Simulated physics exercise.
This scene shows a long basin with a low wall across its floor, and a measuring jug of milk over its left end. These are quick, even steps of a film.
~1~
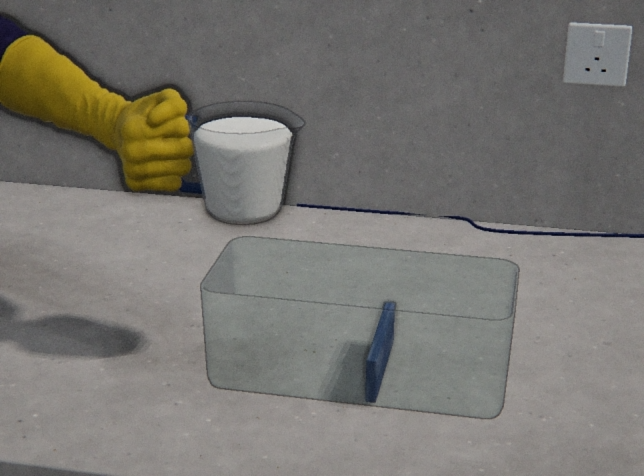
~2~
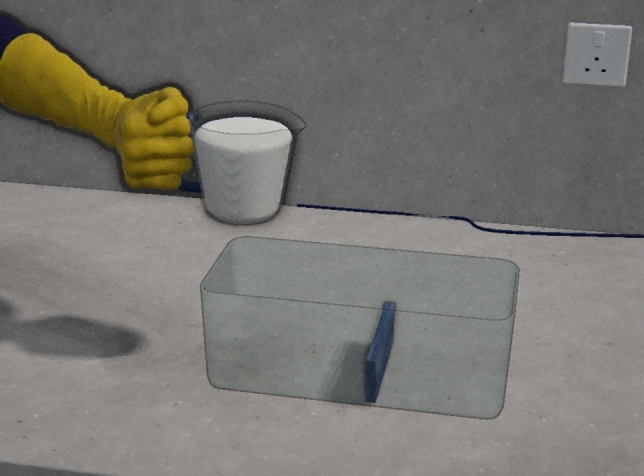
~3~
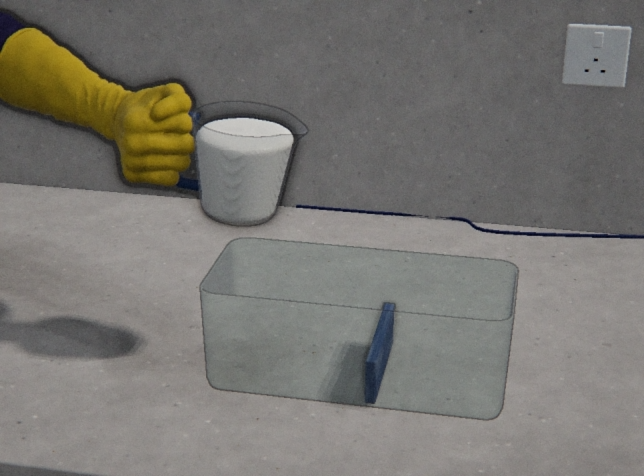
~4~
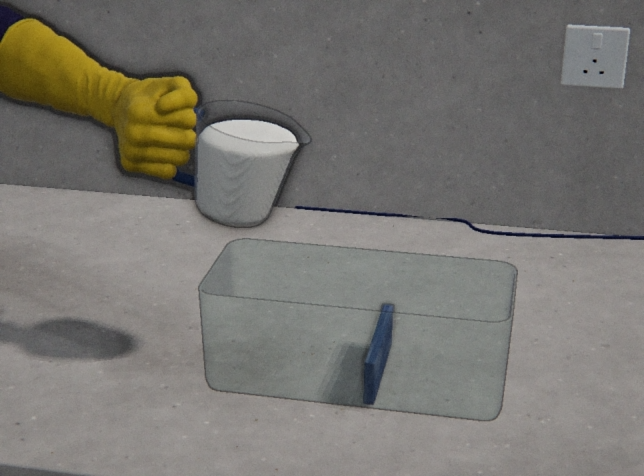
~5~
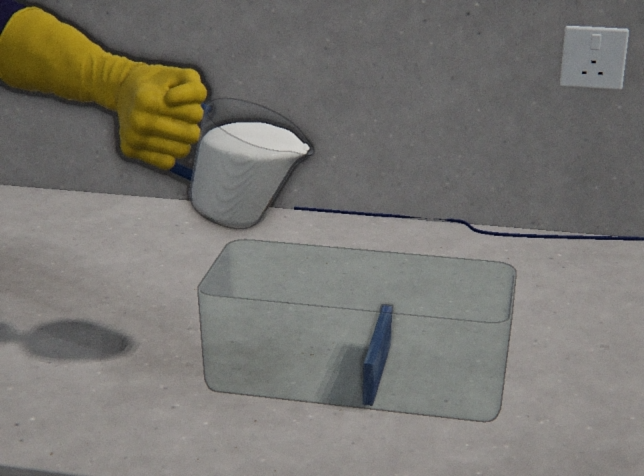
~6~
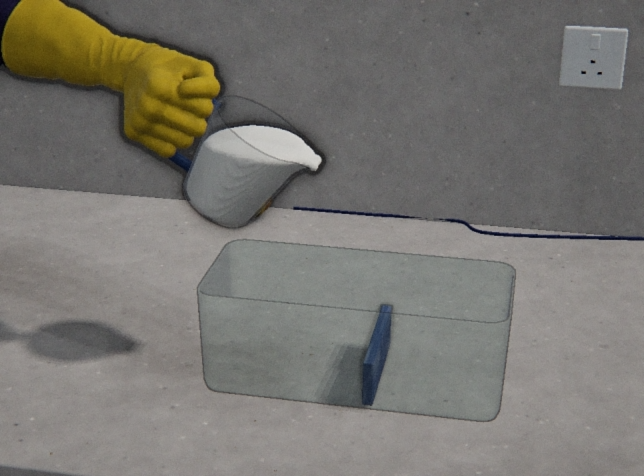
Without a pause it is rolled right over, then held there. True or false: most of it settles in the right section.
False.
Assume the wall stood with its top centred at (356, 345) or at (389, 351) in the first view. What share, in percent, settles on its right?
Note - case one near 50 %, case two near 15 %.
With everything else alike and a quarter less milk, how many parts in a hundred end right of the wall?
Result: Around 5 per cent.
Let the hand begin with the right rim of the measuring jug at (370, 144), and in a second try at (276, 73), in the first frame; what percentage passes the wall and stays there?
90 % and 5 %.
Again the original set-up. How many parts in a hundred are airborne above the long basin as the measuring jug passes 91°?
About 25 %.
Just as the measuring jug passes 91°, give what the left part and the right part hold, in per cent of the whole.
Reading: Left some 25 %, right some 5 %.
A moment on, the tilt is 91° and 48 per cent is still to pour, 24 is left of the wall and 5 right of it.
Next, the tilt is 106° and 7 per cent is still to pour, 79 is left of the wall and 6 right of it.
Then the tilt is 106° and 0 per cent is still to pour, 88 is left of the wall and 8 right of it.
Later the tilt is 106° and 0 per cent is still to pour, 89 is left of the wall and 9 right of it.
In the end 89 per cent lies left of the wall, 9 right of it and 3 outside.
